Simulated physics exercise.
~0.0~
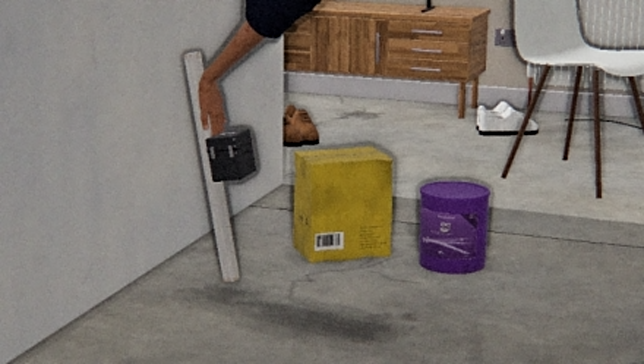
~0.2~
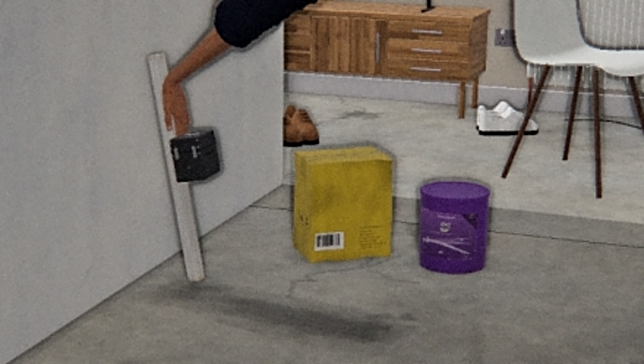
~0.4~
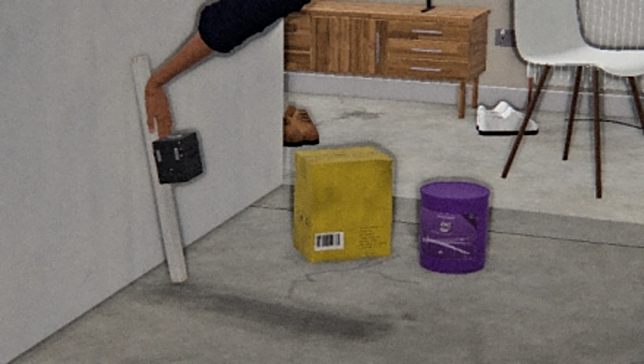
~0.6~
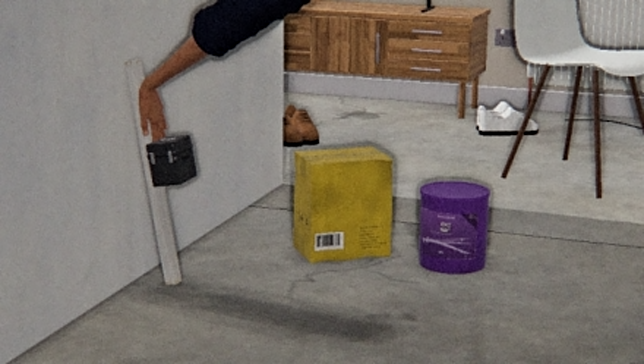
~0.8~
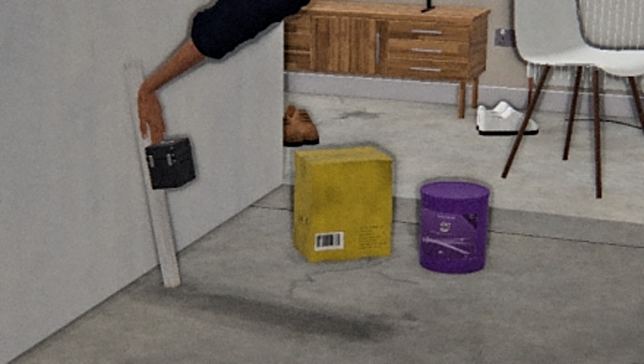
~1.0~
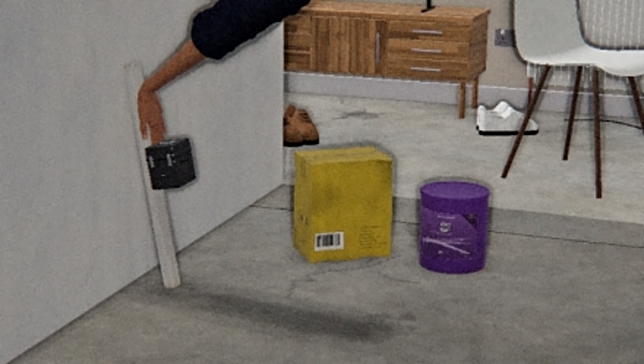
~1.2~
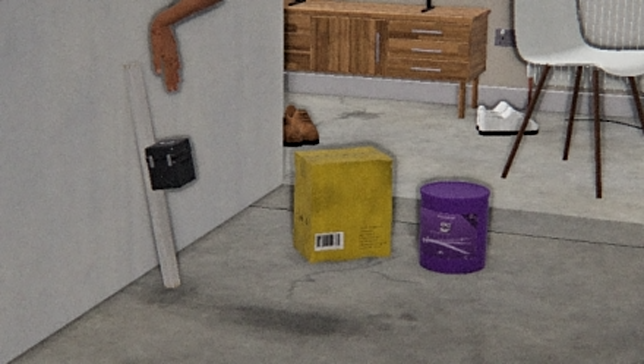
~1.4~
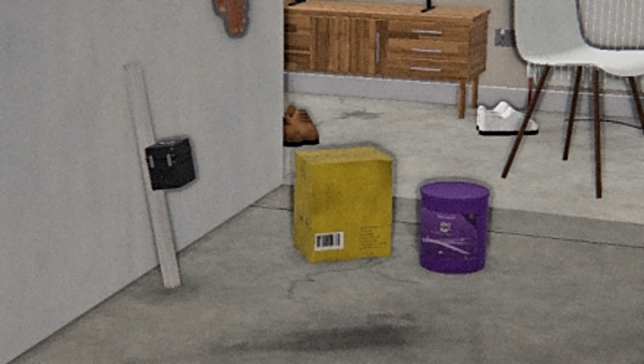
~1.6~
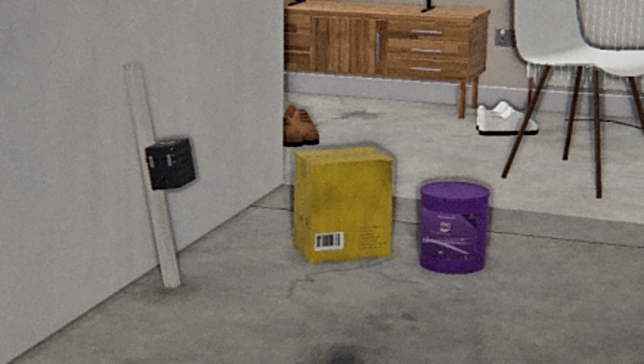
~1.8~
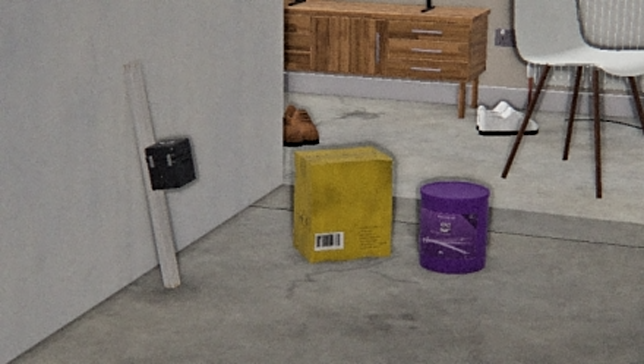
Against a bare wall, a hand leans a white pole, releases it, and it stays.
